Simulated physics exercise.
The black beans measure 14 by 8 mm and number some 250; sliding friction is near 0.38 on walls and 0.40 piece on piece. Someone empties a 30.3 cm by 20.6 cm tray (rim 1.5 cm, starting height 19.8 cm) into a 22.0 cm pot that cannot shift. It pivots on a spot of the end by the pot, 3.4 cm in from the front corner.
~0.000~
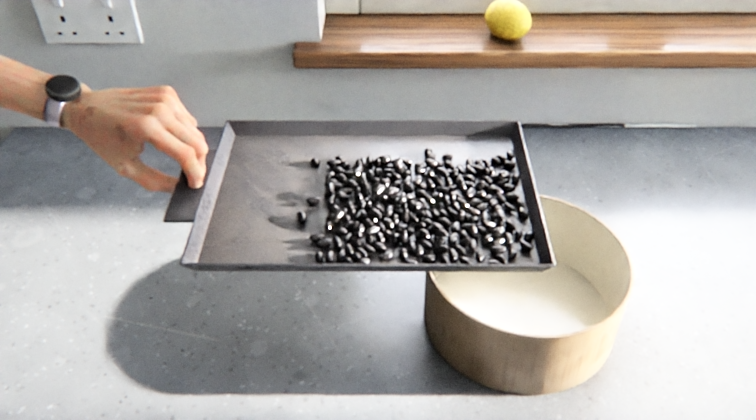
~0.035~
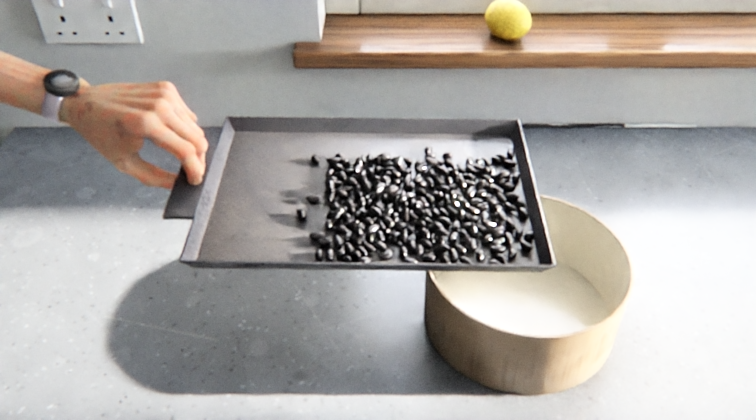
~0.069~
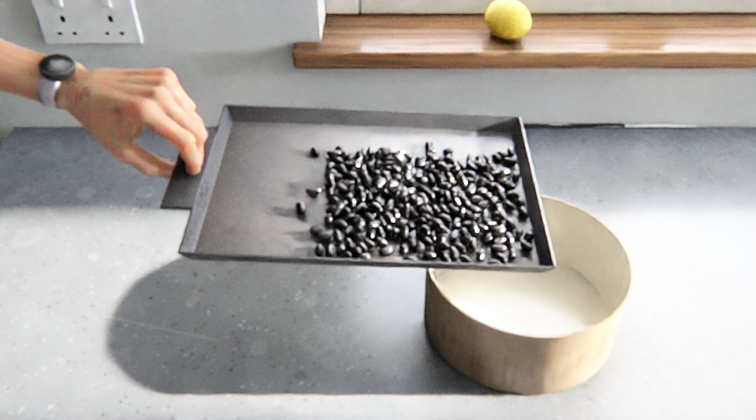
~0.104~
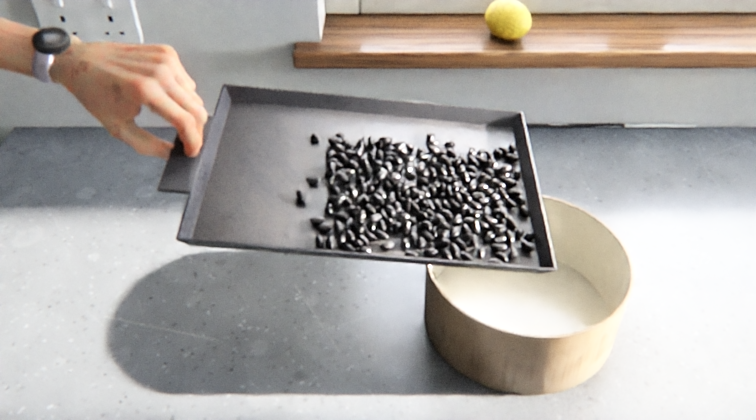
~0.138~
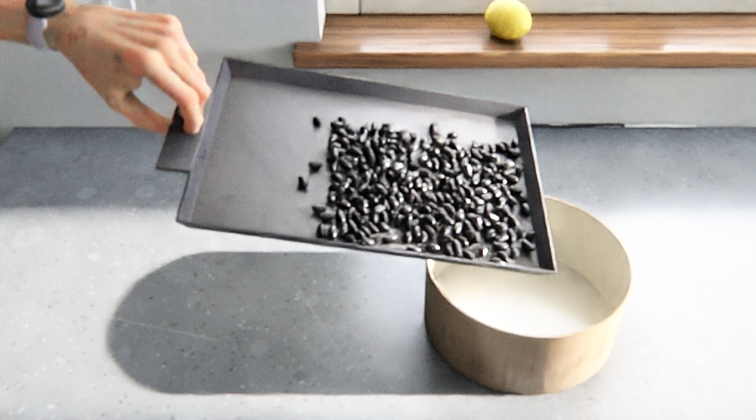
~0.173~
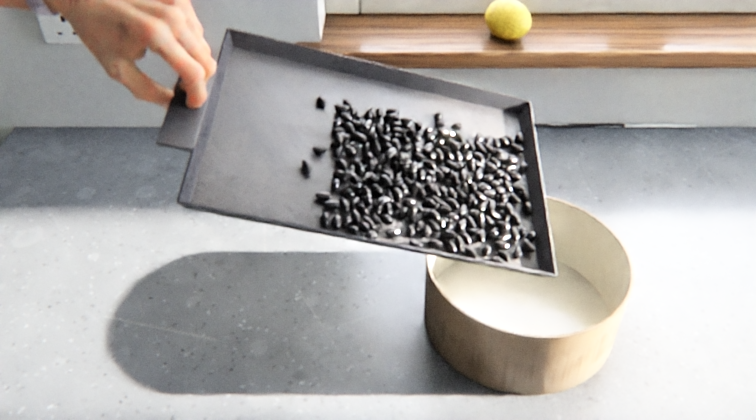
A hand lifts the left end of a dark tray of black beans, tilting it rightward.
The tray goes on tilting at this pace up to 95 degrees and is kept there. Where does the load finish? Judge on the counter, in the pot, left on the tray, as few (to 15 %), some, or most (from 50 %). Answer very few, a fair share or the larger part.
On the counter: The larger part; in the pot: Very few; left on the tray: Very few.
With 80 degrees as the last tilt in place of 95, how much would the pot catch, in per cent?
In that case some 10 per cent.
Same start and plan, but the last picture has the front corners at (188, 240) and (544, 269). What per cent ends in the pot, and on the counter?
Pot 0, counter 100.
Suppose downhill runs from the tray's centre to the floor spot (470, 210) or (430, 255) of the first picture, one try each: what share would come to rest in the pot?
Some 45 and 0 per cent.
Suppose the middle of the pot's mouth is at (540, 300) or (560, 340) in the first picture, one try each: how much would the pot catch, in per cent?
Some 85 and 100 per cent.
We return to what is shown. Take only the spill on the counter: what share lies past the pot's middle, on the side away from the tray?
Roughly 90 per cent.
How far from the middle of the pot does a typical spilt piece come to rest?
About 22 cm.
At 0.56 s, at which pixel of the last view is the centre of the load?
At about (570, 278).
Then, at 0.40 s, tilt 57 degrees; the tray holds 100 %, the pot 0 %.
Then, at 0.56 s, tilt 84 degrees; the tray holds 45 %, the pot 0 %.
Then, at 0.84 s, tilt 95 degrees; the tray holds 0 %, the pot 10 %.
At rest (2.3 s), counter 90 %, pot 10 %, tray 0 %.
